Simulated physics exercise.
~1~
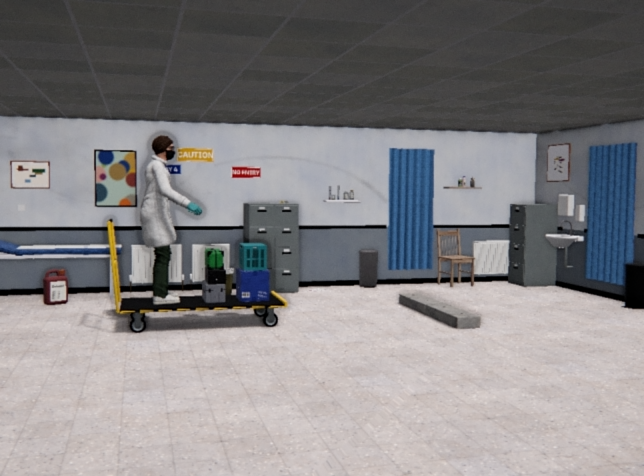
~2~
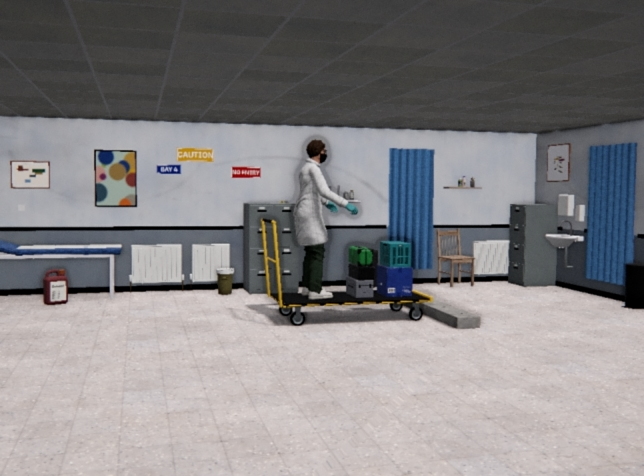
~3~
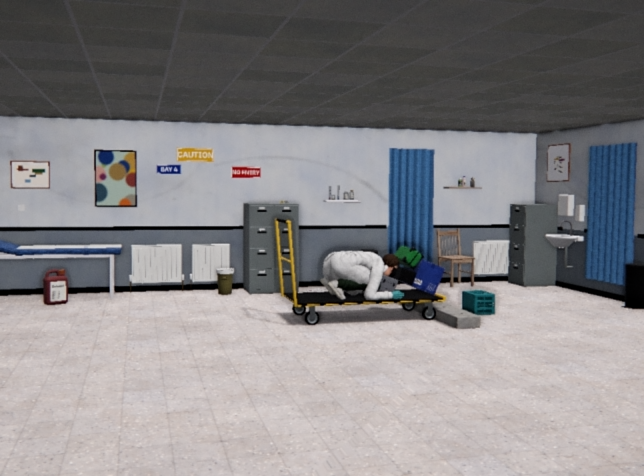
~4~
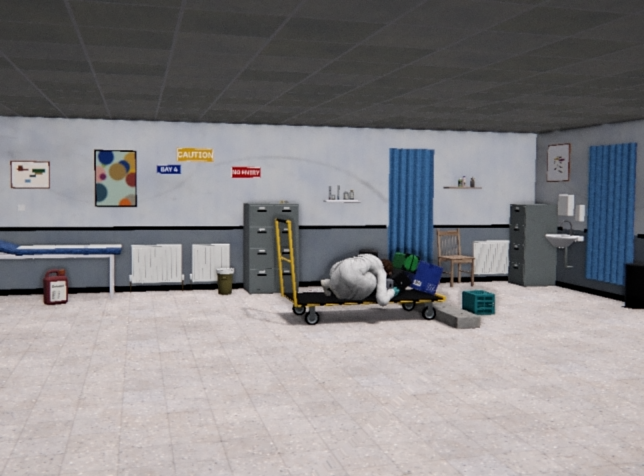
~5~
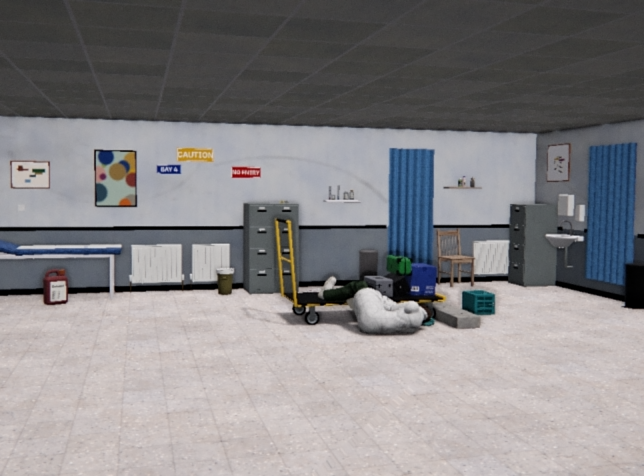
The clip opens on a masked figure in a white coat standing on a yellow-railed trolley in a clinic-like room, behind a small stack of crates and boxes. The trolley rolls right across the pale floor toward a low grey kerb. It stops at the kerb, the figure folds forward onto the deck, and the teal crate lands on the floor beyond. The figure curls lower against the remaining load, which shifts and tilts. Finally the figure slumps over the near side, upper body on the floor, while the other boxes stay behind the kerb.
